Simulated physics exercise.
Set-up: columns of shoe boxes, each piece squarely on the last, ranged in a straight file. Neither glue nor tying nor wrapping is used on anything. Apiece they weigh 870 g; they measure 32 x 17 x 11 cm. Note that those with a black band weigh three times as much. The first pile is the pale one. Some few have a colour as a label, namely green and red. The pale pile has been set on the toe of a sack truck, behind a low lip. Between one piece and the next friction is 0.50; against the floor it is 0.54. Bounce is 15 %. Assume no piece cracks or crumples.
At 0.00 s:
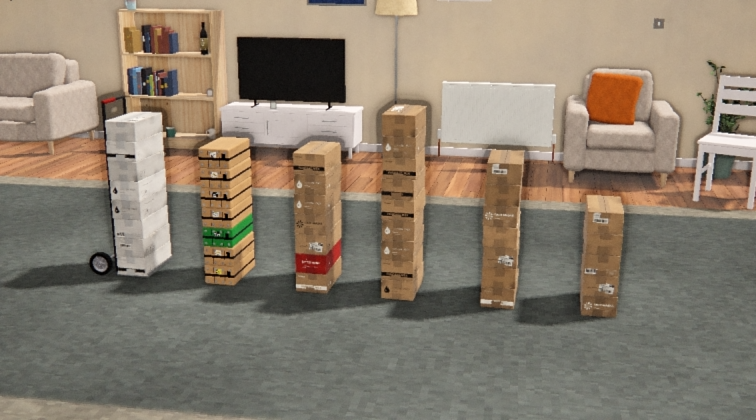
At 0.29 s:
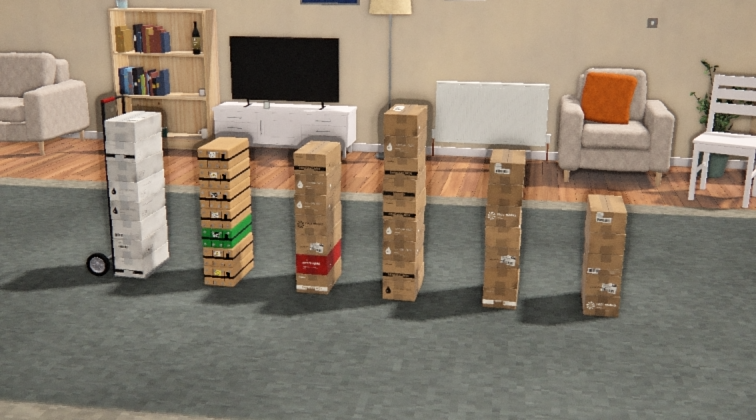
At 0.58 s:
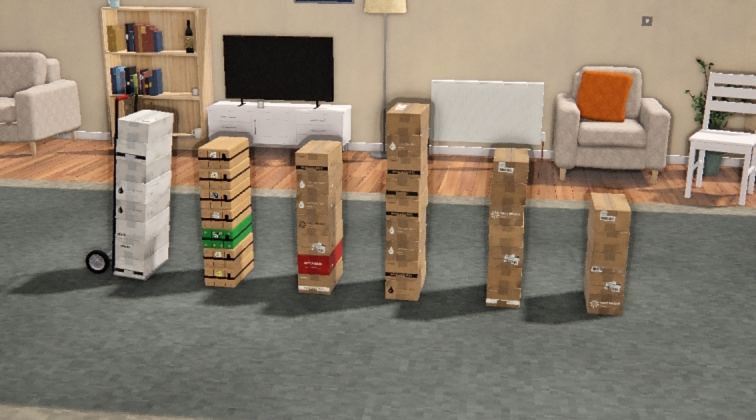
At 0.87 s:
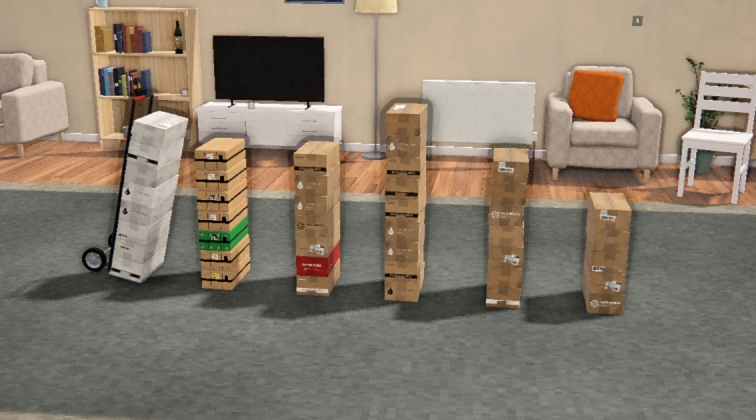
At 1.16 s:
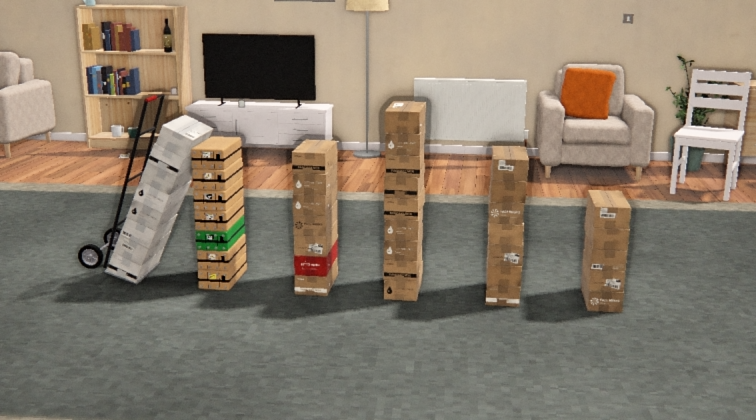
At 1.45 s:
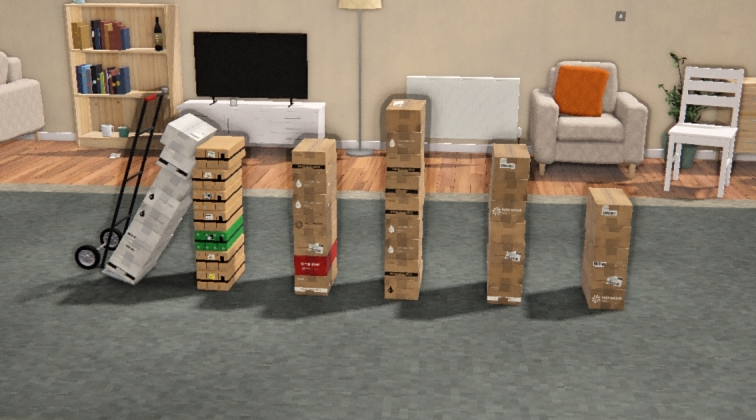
A white stack of boxes on a hand truck leans right against the neighbouring stack.
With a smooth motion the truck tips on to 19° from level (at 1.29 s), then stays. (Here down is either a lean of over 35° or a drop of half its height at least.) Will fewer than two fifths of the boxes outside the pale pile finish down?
Yes, under two fifths of them.
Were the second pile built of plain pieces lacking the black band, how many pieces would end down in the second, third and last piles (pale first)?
Down per pile - second: 7, third: 7, last: 5.
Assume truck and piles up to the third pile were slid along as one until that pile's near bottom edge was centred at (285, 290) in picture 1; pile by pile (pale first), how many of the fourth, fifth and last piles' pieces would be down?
That would give fourth 0, fifth 0 and last 0.
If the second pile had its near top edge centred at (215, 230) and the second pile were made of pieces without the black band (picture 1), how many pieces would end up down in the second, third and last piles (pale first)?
Result: Second pile 0, third pile 0, last pile 0.
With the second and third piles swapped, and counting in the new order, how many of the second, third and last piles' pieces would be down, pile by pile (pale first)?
After the swap, the second pile would have 7 down, the third 7 and the last 5.
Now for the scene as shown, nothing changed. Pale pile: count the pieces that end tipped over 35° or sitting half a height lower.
That happens to 0 of them.
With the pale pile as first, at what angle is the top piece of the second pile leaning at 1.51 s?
Tilt: Near 0 degrees.
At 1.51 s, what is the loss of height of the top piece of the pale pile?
Roughly 5 cm.
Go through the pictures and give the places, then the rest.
In the first frame (places mark the middle of the side facing us; the camera moves round a little), truck frame (106, 138) 0° forward; green box (217, 238); red box (311, 264); the rest undisturbed.
Truck frame (105, 137) 1° forward; green box (217, 239), in the second frame.
Truck frame (116, 135) 6° forward, top of the pale pile leaning 6°; green box (217, 239); the rest undisturbed, in the third frame.
Truck frame (129, 136) 13° forward, top of the pale pile leaning 13°; red box (312, 267); the rest undisturbed, in the fourth frame.
Truck frame (138, 136) 18° forward, top of the pale pile leaning 25°; green box (211, 242); the rest undisturbed, in the fifth frame.
Truck frame (137, 135) 19° forward, top of the pale pile leaning 30°; green box (211, 241); red box (310, 266); one has shifted, in the sixth frame.
After 1.51 s, 0 of the pale pile down; none of the 35 other boxes down, 1 disturbed.
At rest (2.3 s), 0 of the pale pile down; none of the 35 other boxes down, 1 disturbed; green box unmoved; red box unmoved. That is 0 per cent. As the last picture would show them, middles, green box near (219, 232), red box near (316, 256).
